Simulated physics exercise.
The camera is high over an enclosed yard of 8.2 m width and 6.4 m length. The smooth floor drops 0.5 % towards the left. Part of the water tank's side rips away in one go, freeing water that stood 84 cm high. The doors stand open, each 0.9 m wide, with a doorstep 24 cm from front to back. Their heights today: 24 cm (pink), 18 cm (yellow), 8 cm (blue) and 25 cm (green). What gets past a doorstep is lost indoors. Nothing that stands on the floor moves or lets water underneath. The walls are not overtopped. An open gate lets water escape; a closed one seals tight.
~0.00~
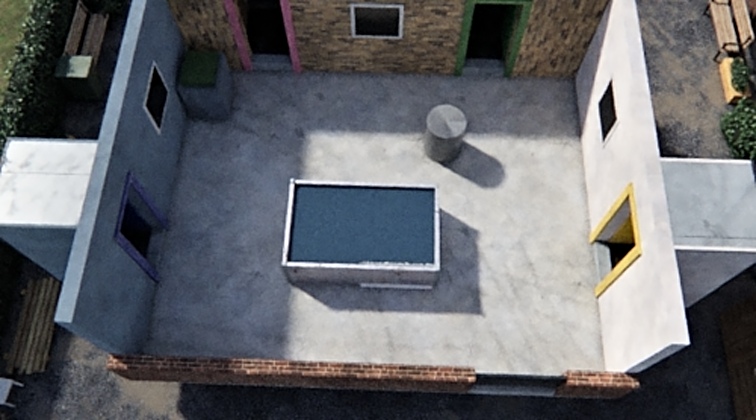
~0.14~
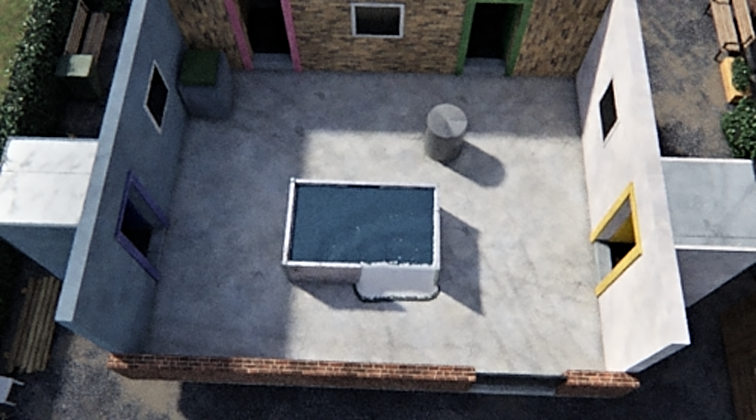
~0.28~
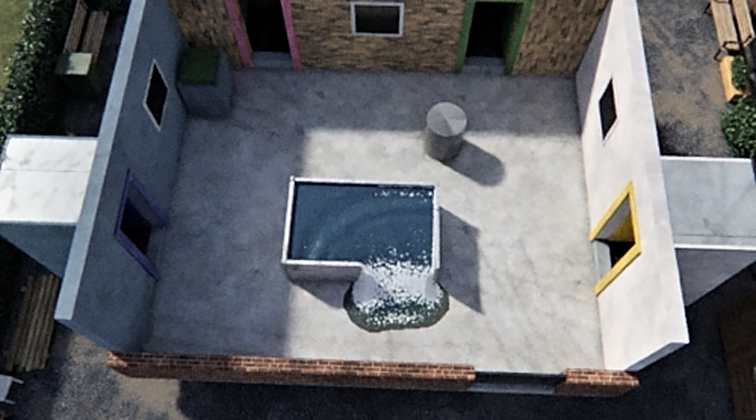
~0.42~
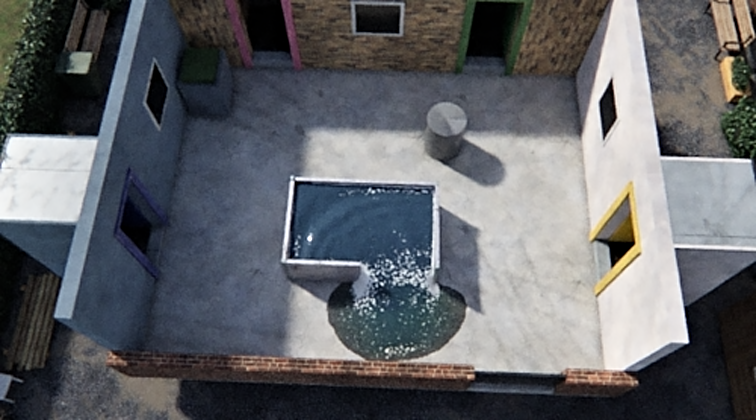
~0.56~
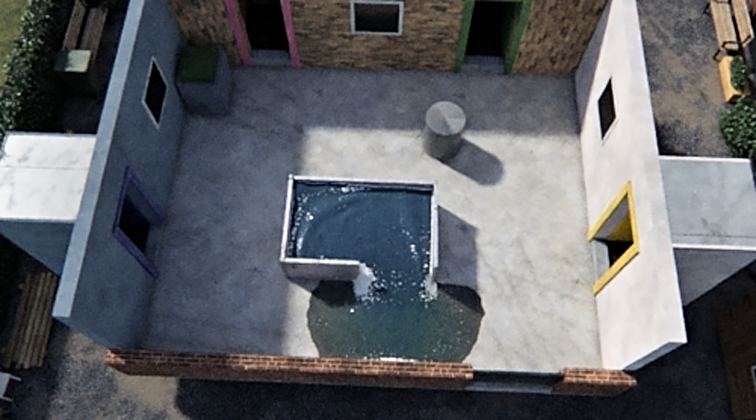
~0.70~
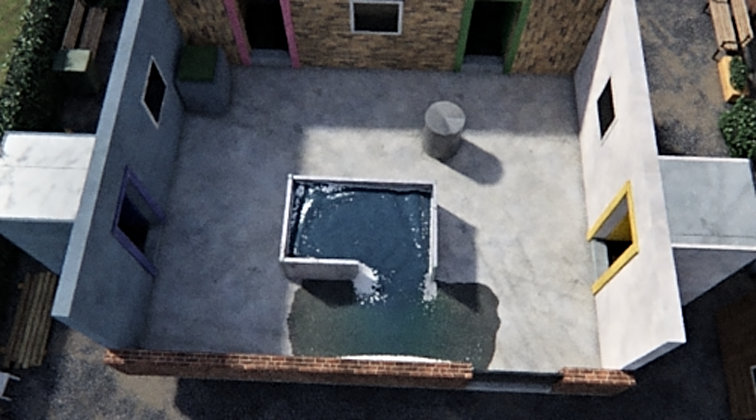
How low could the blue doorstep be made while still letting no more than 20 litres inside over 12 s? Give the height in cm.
It would have to be roughly 12 cm high.
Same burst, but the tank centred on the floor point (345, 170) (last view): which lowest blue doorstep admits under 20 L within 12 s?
Then roughly 8.0 cm.
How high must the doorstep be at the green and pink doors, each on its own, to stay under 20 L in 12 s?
About 10.0 cm at green and 8.5 cm at pink.
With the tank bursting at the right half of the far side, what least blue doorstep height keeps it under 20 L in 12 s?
Some 5.0 cm.
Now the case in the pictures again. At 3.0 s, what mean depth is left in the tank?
Roughly 30 cm on average.
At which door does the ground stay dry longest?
It is the pink one.
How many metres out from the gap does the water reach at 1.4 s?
Some 4.0 m out.
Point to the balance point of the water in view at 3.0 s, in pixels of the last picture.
Near (391, 293).
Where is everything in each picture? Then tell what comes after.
The first picture shows still water, 84 cm deep, in the water tank at (363, 226); the blue door at (144, 232) is dry.
In the second picture, the gap is at (398, 276), the front 0.3 m out at (365, 298); the back of the water tank holds 84 cm.
In the third picture, water pours out at (397, 276) and has run 0.9 m, to (367, 326); about 14 cm deep outside, 82 cm at the back.
In the fourth picture, the front is at (382, 360), 1.5 m from the gap at (397, 276); 2.6 m2 of floor is wet, 76 cm left at the back.
In the fifth picture, water pours out at (395, 275) and has run 1.7 m, to a hidden place; about 9 cm deep outside, 71 cm at the back.
In the sixth picture, the front is at a hidden place, 1.9 m from the gap at (395, 275); 5.1 m2 of floor is wet, 72 cm left at the back; the blue door at (142, 226), 4.5 m from the gap, is still 3.0 m from the nearest water.
After 1.4 s water covers 15 % of the floor, deepest (56 cm) near (403, 359); it has not reached the blue door.
After 3.0 s water covers 40 % of the floor, deepest (36 cm) near (588, 377); 15 cm at the blue door, 2 litres in over its 8 cm doorstep.
After 12.0 s water covers 100 % of the floor, deepest (15 cm) near (188, 94); 5 cm at the blue door, 61 litres in over its 8 cm doorstep.
At the blue door as built, the water arrived by 2.5 s and peaked near 16 cm at 3.6 s.
With a doorstep of 10.5 cm, 33 litres would have come in within the 12 s; with 14 cm, 10 litres. So under 20 litres takes about 12 cm.
